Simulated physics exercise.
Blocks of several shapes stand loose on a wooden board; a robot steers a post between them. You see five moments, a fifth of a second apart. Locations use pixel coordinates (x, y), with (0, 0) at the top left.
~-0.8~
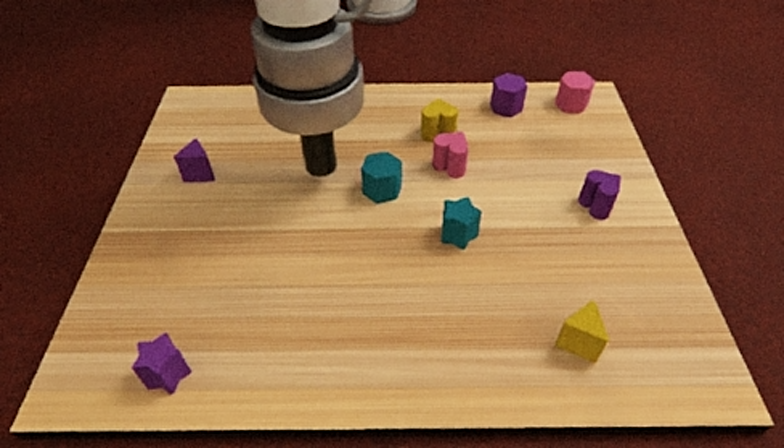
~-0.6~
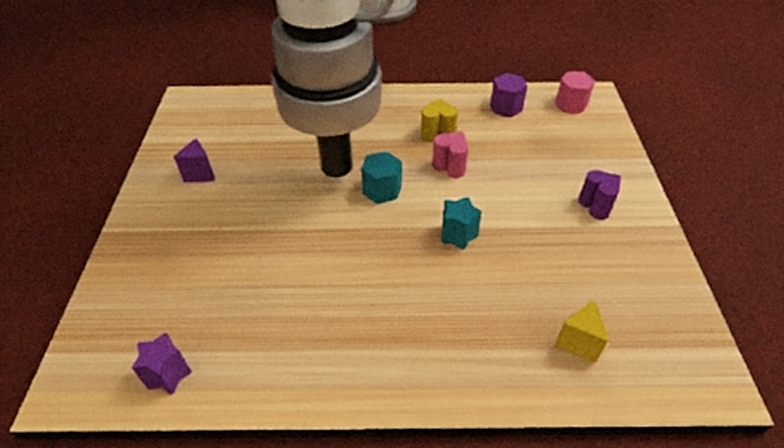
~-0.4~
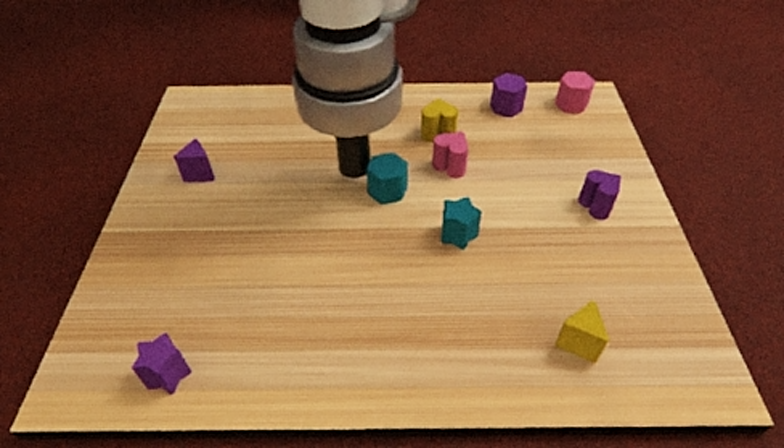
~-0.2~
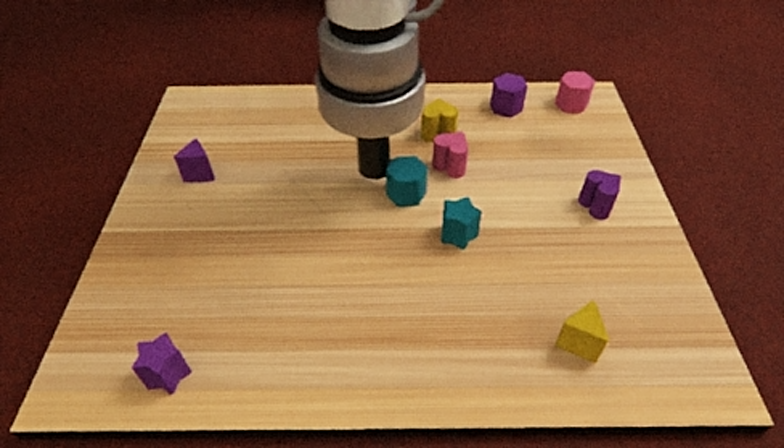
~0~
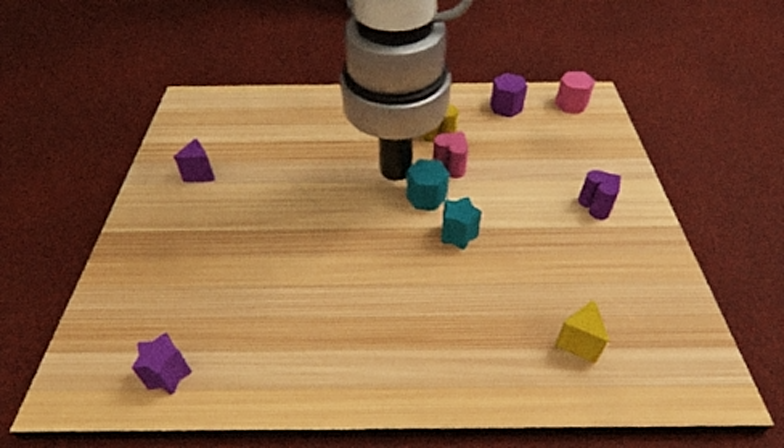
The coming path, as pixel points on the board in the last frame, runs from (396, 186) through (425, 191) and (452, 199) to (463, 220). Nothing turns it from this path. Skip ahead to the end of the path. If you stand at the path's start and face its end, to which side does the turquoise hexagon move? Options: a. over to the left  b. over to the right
My answer is option a.
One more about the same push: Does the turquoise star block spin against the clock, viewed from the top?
No, it doesn't check out.
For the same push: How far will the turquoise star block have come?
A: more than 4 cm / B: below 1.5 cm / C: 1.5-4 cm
B - below 1.5 cm.
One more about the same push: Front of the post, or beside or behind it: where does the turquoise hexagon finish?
Expect to find it next to or behind the post.
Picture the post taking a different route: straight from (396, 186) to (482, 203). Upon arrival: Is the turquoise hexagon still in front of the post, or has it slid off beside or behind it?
My guess is it keeps its place ahead of the post.
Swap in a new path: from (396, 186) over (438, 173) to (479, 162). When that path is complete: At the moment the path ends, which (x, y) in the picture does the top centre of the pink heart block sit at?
Put as a pixel place, it's (502, 125).
On the path given first. Halfway along, post at (442, 179); turquoise hexagon at (476, 182).
At the end, post at (465, 205); turquoise hexagon at (504, 196), turned 40° anticlockwise; pink heart block in place; turquoise star block at (463, 219), turned 25° clockwise.
